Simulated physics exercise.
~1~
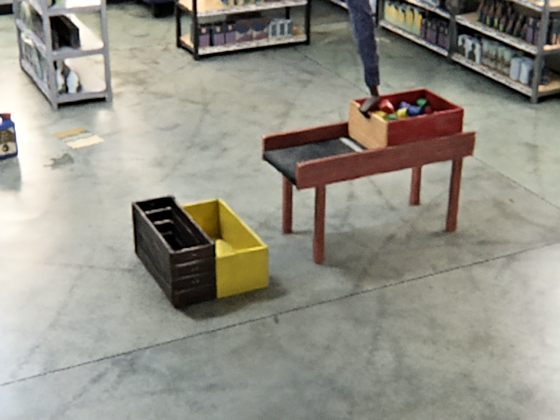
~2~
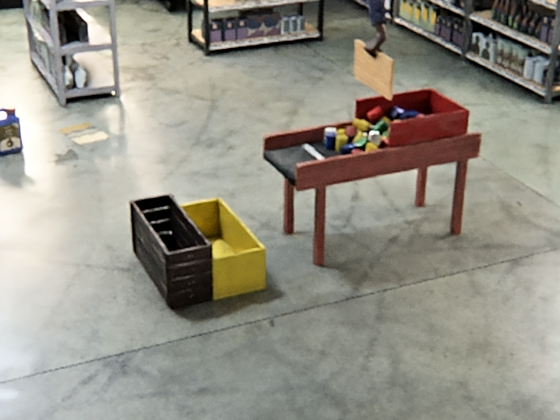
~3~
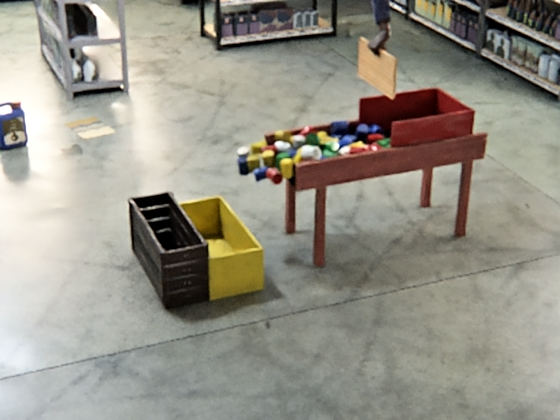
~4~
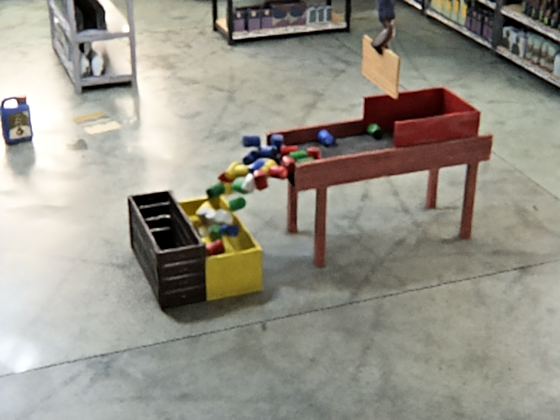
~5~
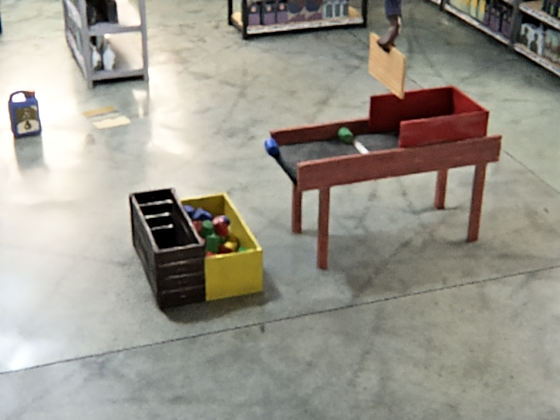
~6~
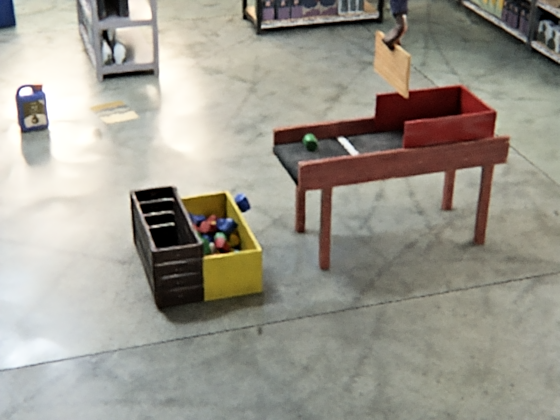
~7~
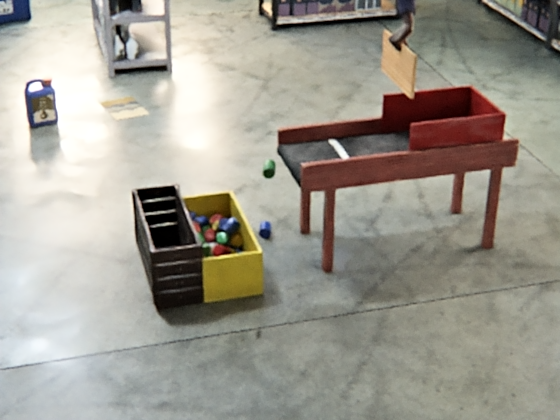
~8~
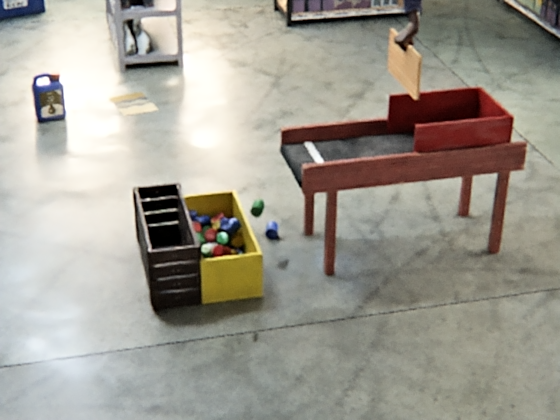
A heap of small colourful jars waits in a red pen on a raised belt with reddish-brown sides and legs, seen from above in a shop-like room with grey shelves and a smooth floor. Below the left end stand a yellow box and, beyond it, a dark wooden bin. A dark arm lifts the pale gate, and the jars slide left, spreading along the belt. They spill off the end in a tumbling stream, mostly into the yellow box. A blue straggler and then a green one drop last, ending just right of the box, while the dark bin stays empty.
